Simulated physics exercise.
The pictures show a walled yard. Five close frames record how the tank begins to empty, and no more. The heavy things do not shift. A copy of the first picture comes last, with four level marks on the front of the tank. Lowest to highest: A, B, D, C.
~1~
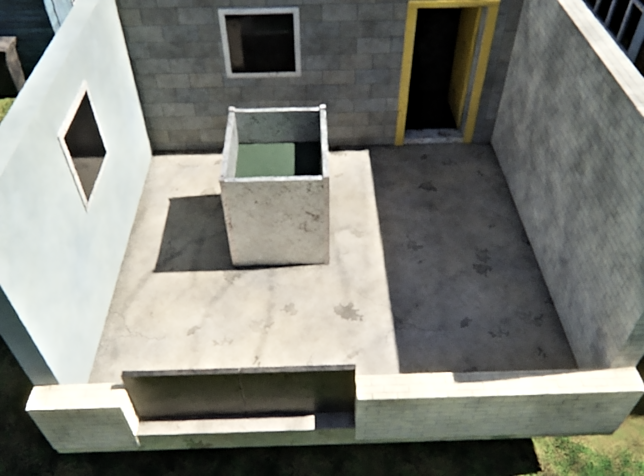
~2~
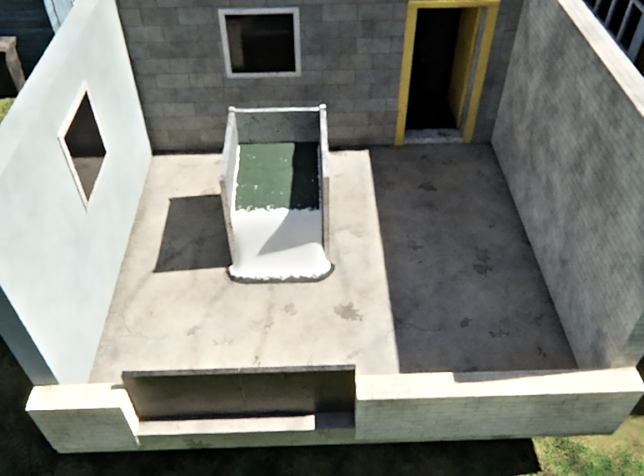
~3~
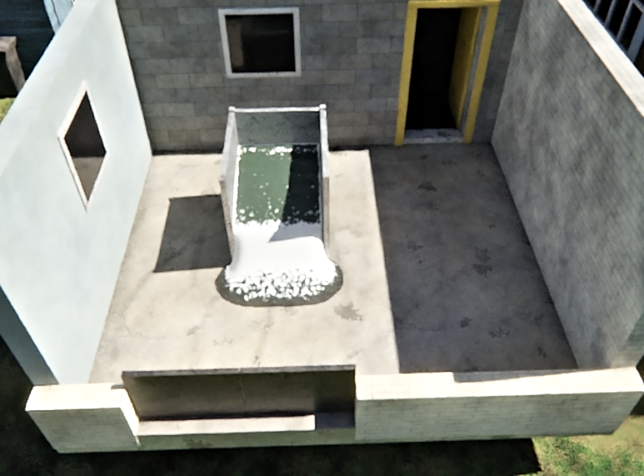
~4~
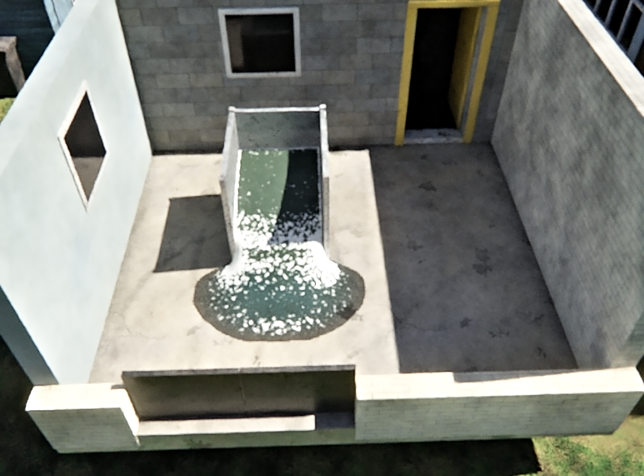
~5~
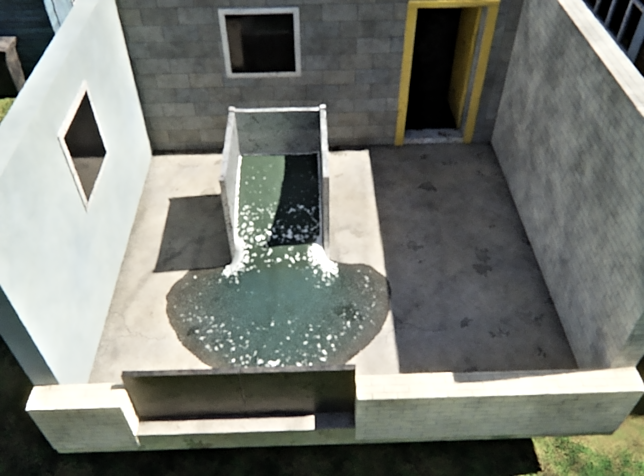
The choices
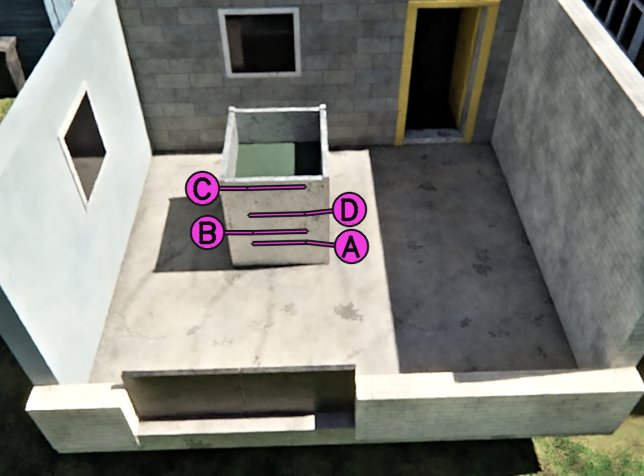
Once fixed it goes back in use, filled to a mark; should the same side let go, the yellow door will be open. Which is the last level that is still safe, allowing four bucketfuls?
D is the one.
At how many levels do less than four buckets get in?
Three of them.
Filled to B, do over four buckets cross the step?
No.
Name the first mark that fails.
Mark C.
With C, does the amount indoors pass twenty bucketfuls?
No, it does not.
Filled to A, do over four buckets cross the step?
No.
On the marked copy, A at (280, 242); B at (279, 231); C at (275, 187); D at (277, 214); from the bottom up A, B, D, C.
If A is chosen, nothing gets over.
If B is chosen, nothing gets over.
If C is chosen, about 8 bucketfuls get in.
If D is chosen, a splash gets over, under a bucket.
